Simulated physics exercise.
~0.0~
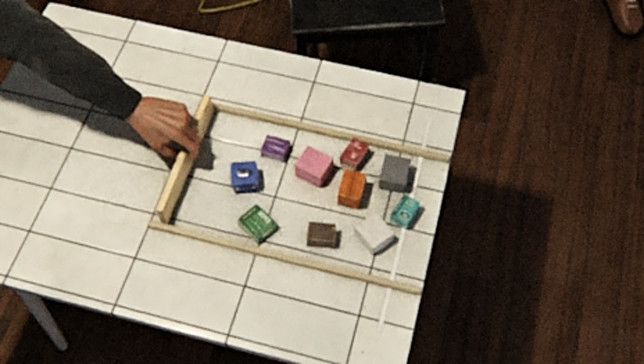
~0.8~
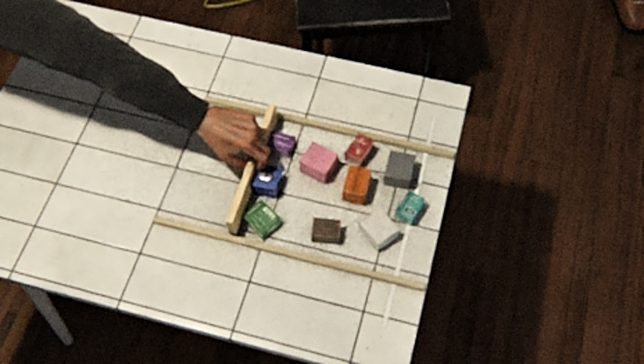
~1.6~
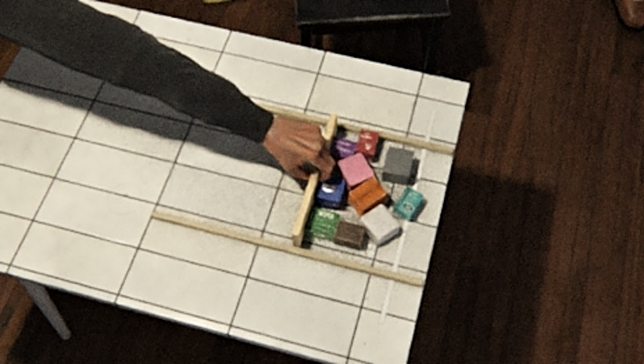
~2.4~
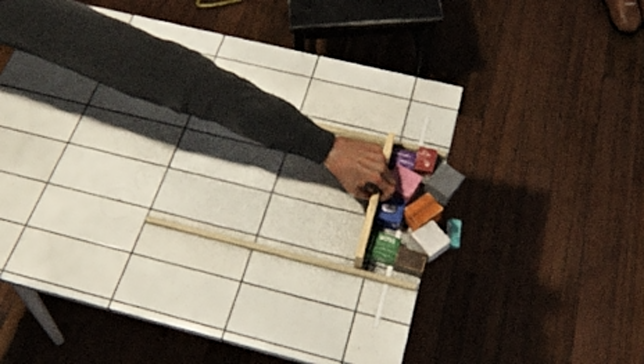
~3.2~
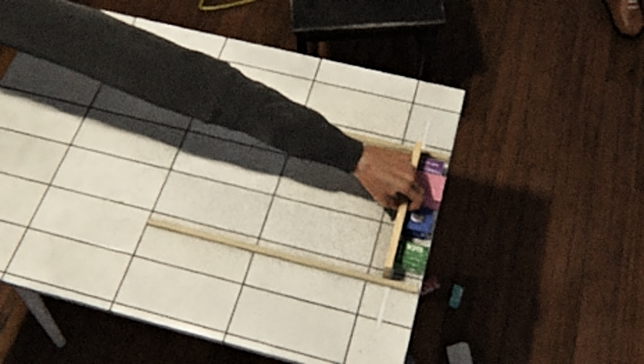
The video shows a hand pushing a wooden board rightward between two rails on a white tiled table, sweeping small colourful blocks together toward the edge until several tumble to the floor, while a few, including pink, blue and green ones, remain beside the board.
